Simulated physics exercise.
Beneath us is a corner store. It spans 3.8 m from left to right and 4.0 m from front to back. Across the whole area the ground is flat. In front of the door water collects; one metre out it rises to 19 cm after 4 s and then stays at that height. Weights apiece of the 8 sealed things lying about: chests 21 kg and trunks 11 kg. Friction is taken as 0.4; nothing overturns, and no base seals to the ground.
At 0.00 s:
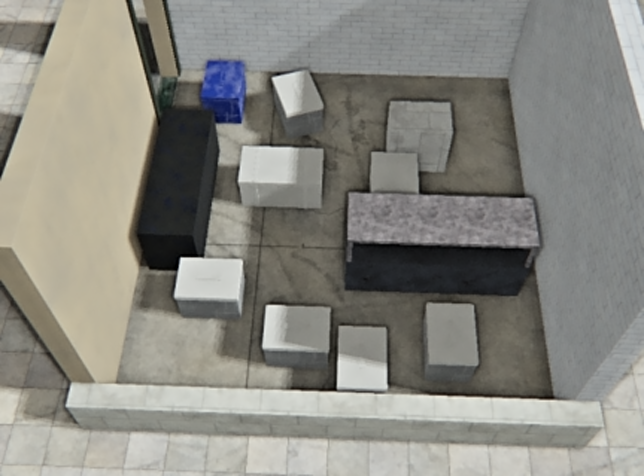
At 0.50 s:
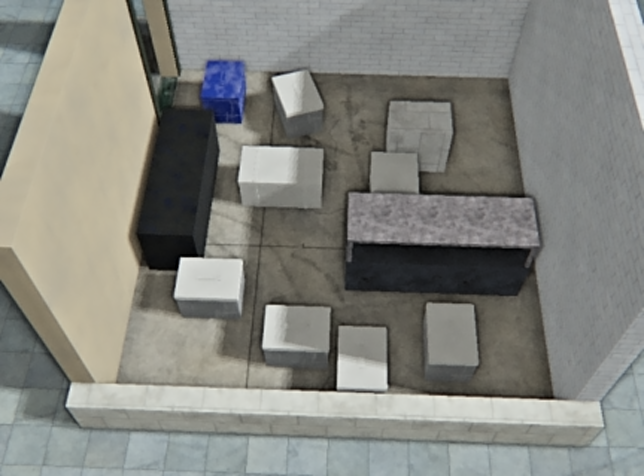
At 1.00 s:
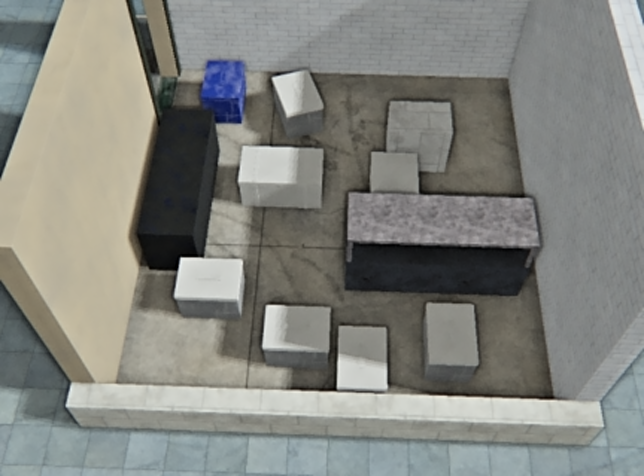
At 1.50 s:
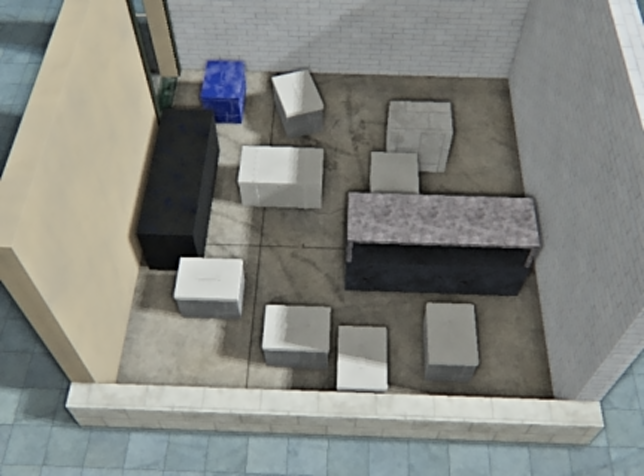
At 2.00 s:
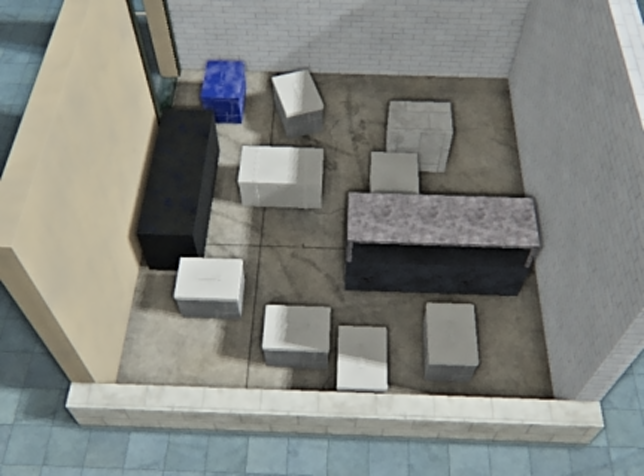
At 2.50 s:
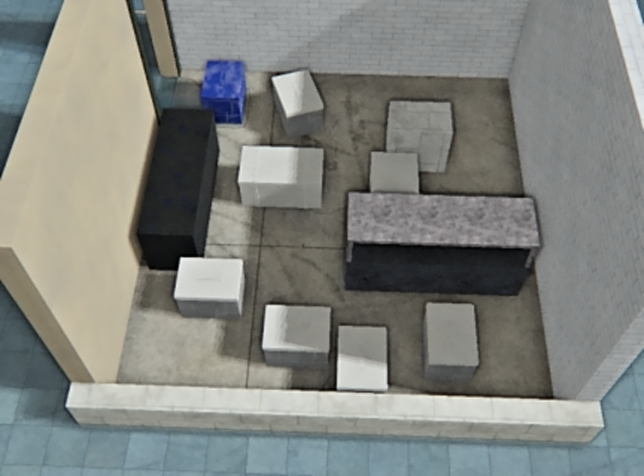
Bluish water spread over the pale paving outside a small walled shop, deepening slightly in colour, while inside the blue box, the pale boxes and the long dark counters all stayed where they were.
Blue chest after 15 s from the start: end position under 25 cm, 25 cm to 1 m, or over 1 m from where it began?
Over 1 m.
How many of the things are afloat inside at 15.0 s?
I get 3.
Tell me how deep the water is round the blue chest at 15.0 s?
About 10 cm.
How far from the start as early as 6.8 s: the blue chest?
I'd guess some 120 cm by then.
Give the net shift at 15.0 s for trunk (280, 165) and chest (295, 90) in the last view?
Shifts: 40 cm / 100 cm.
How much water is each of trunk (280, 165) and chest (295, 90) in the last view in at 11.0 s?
Roughly 5 and 7 cm.
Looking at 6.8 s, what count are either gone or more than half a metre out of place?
At that moment it comes to 4.
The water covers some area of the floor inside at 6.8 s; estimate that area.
About 9.0 m2.
After 3.5 s the blue chest is near (229, 79), 0.1 m from its start, aground; 0 afloat.
After 6.8 s the blue chest is near (337, 85), 1.2 m from its start, aground; 0 afloat.
After 11.0 s the blue chest is near (338, 85), 1.2 m from its start, aground; 2 afloat.
After 15.0 s the blue chest is near (327, 144), 1.4 m from its start, aground; 3 afloat.
